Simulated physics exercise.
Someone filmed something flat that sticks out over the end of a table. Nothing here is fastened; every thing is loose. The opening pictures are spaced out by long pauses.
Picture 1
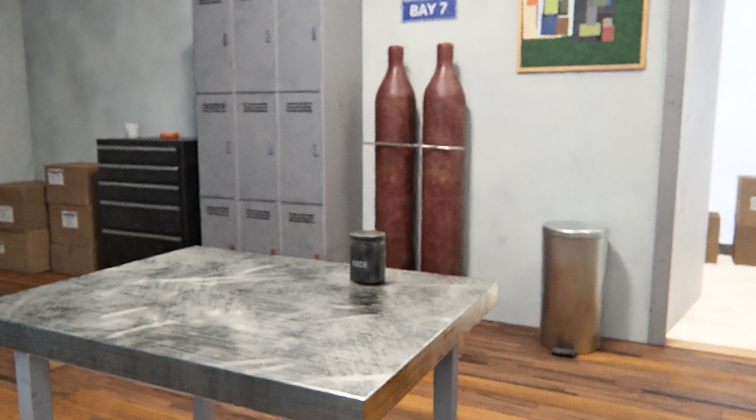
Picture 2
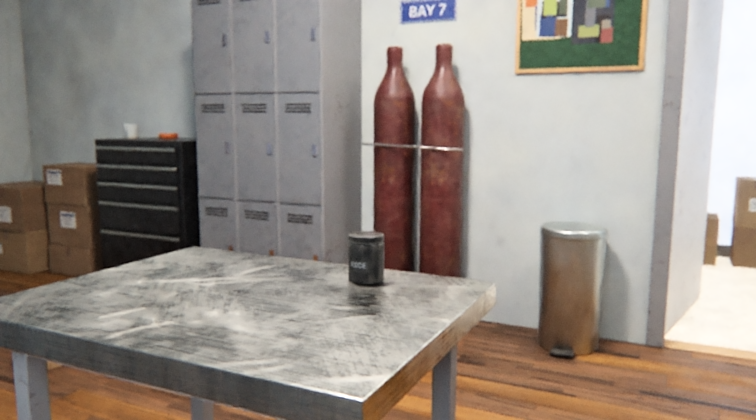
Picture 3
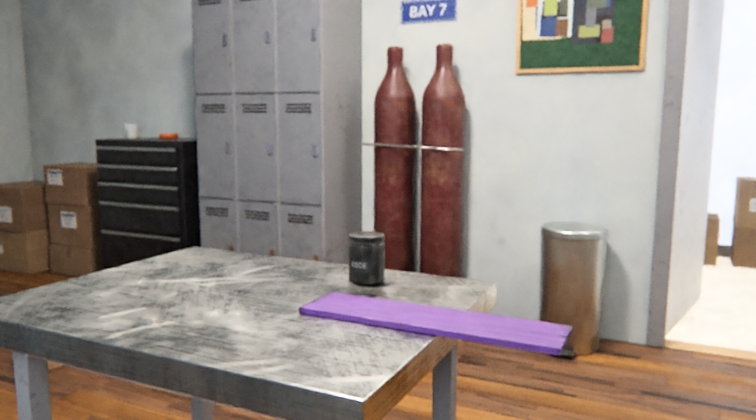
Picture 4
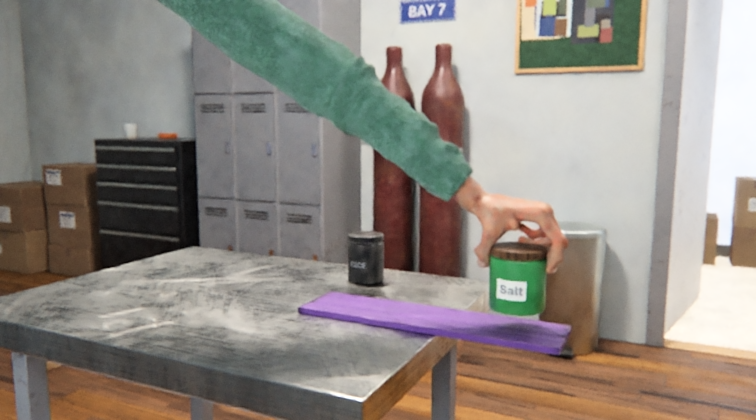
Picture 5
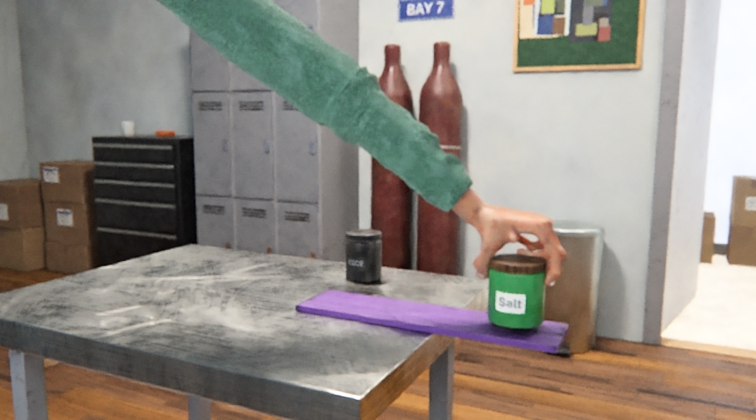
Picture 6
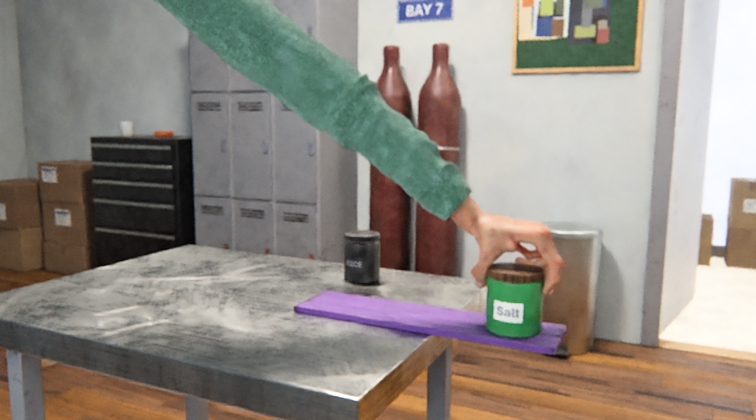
A purple plank appears over the table's edge, and a hand lowers a green jar onto it.
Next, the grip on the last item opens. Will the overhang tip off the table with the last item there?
Tumbles off.
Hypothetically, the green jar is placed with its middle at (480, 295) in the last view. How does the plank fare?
Well, it simply tumbles down.
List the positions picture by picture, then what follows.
In the first frame, the last thing is not in view yet.
In the second frame, the last thing is not in view yet.
In the third frame, the last thing is not in view yet; purple plank (430, 319).
In the fourth frame, coming down; green jar (517, 277); purple plank (429, 319).
In the fifth frame, coming down; green jar (517, 289); purple plank (426, 317).
In the sixth frame, in place under the hand; green jar (514, 298); purple plank (424, 318).
Then, 0.40 s later than the last frame, green jar now down on the floor or falling; purple plank tilted by 70°.
Then, 0.60 s later than the last frame, purple plank now down on the floor or falling.
Then, 0.80 s later than the last frame, things are still on the move.
When it is over, down on the floor or falling, green jar and purple plank; black jar as before. The plank comes down.
